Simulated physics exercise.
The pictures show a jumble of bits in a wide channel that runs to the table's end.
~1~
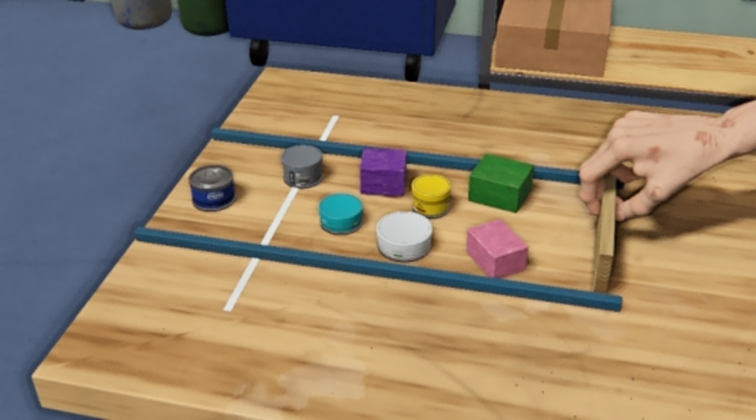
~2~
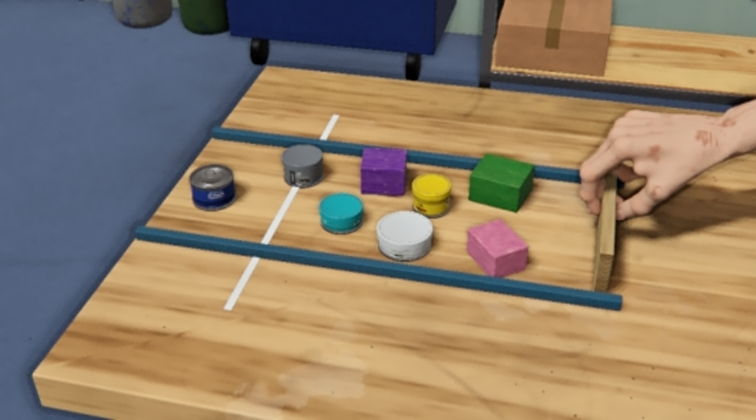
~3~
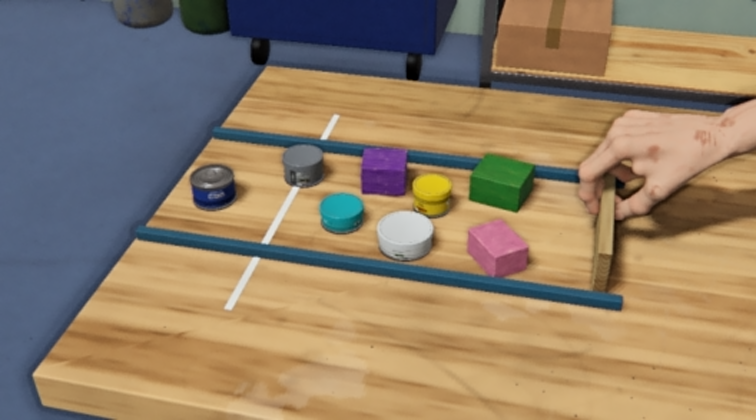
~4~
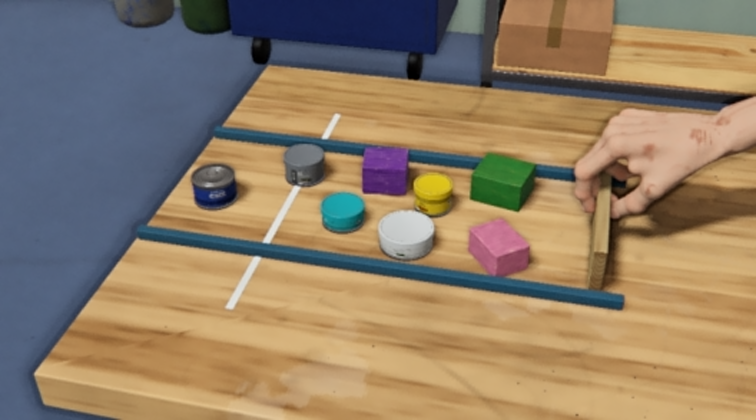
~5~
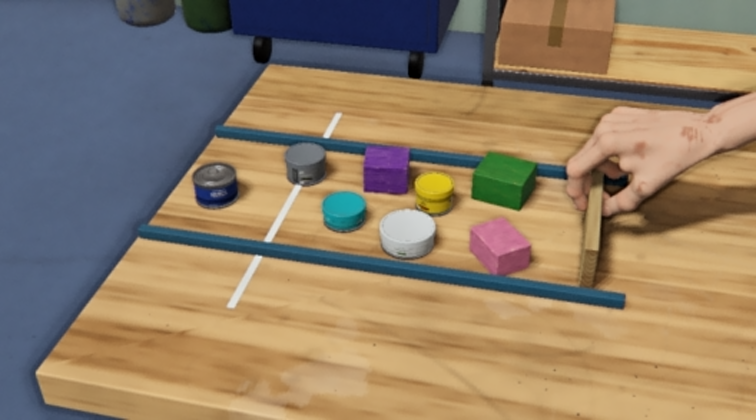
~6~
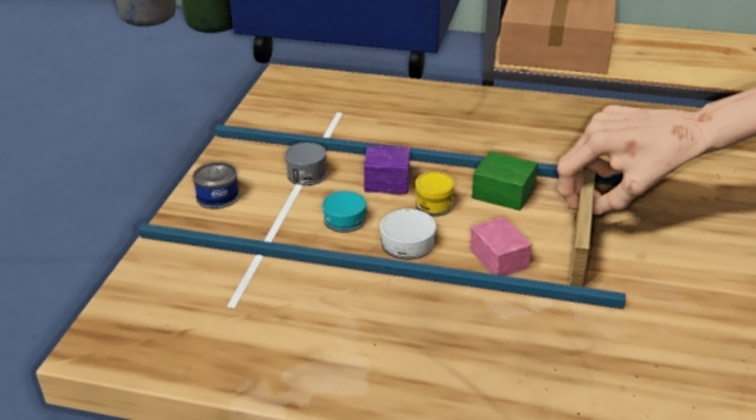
At the start, a hand holds a wooden board upright at the right end of a channel between two blue rails, with scattered tins and blocks to its left. The hand then slides the board a short way left toward the green and pink blocks, while the loose pieces stay practically still.
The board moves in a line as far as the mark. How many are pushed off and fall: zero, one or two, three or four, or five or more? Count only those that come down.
Outcome: The number that fall off is zero.
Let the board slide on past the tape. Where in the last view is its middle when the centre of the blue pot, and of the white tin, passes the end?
Its middle is around (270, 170) and around (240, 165).
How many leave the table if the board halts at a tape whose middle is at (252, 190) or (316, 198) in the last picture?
In that order 2 and 0.
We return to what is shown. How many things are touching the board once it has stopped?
The number is 3.
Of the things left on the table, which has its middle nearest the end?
That is the grey tin.
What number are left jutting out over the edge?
1 of them.
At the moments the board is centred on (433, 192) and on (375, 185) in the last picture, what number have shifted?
By then 6, and 7.
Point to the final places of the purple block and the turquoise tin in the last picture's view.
About (240, 151), and the other about (239, 187).
Soon after, none off yet; blue pot at rest near (216, 185); grey tin at rest near (306, 164); turquoise tin at rest near (345, 212).
After that, none off yet; blue pot at rest near (216, 185); grey tin at rest near (302, 164); turquoise tin displaced about its own width near (308, 200).
And then, none off yet; blue pot at rest near (216, 185); grey tin displaced well along near (234, 155); turquoise tin displaced well along near (275, 192).
In the end, the number that fall off is zero.
